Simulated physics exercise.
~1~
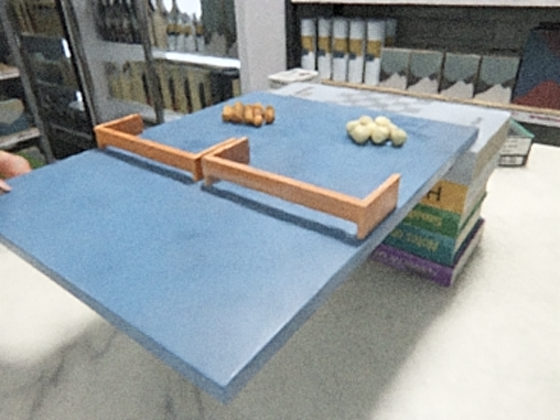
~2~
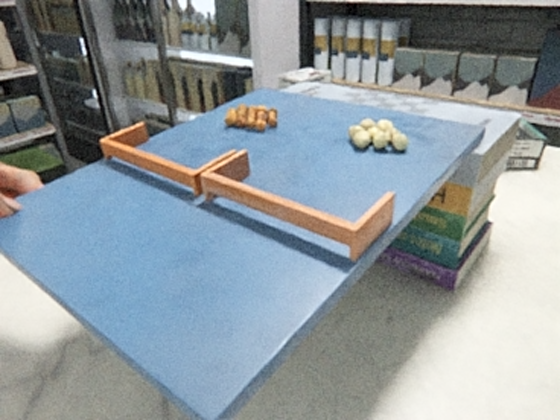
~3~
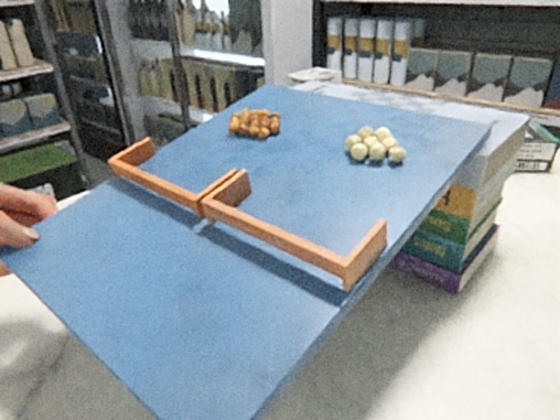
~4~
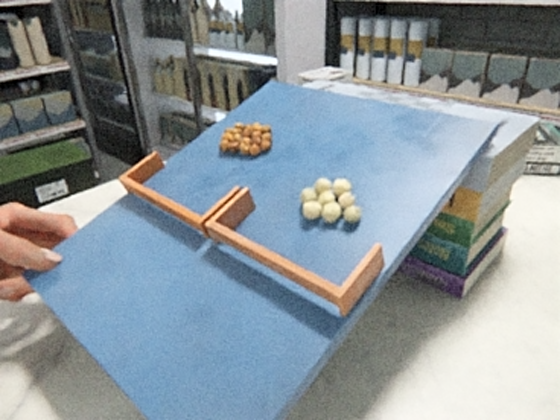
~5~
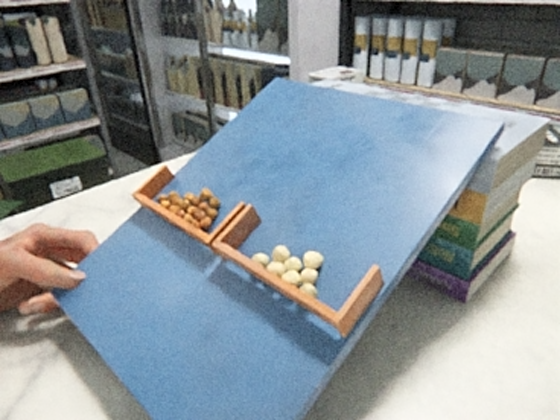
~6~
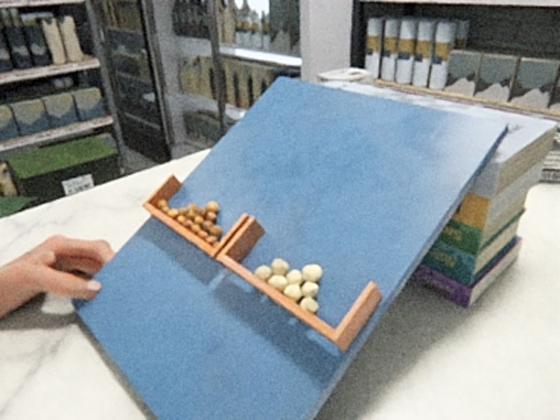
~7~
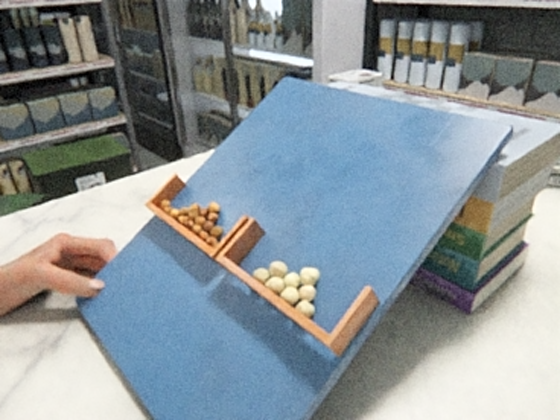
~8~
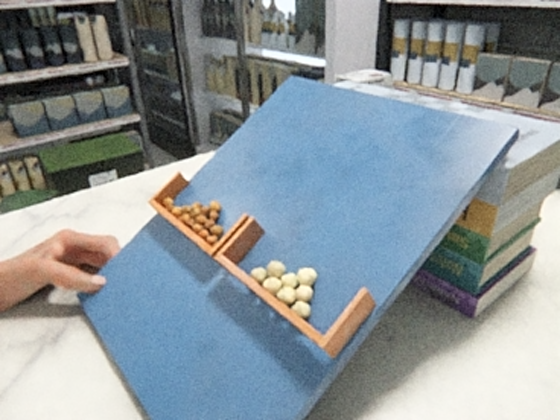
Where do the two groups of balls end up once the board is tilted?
Both groups end up held behind the orange bars, the cream balls at the nearer one and the brown balls at the farther one. Neither group passes through to the lower part of the board.
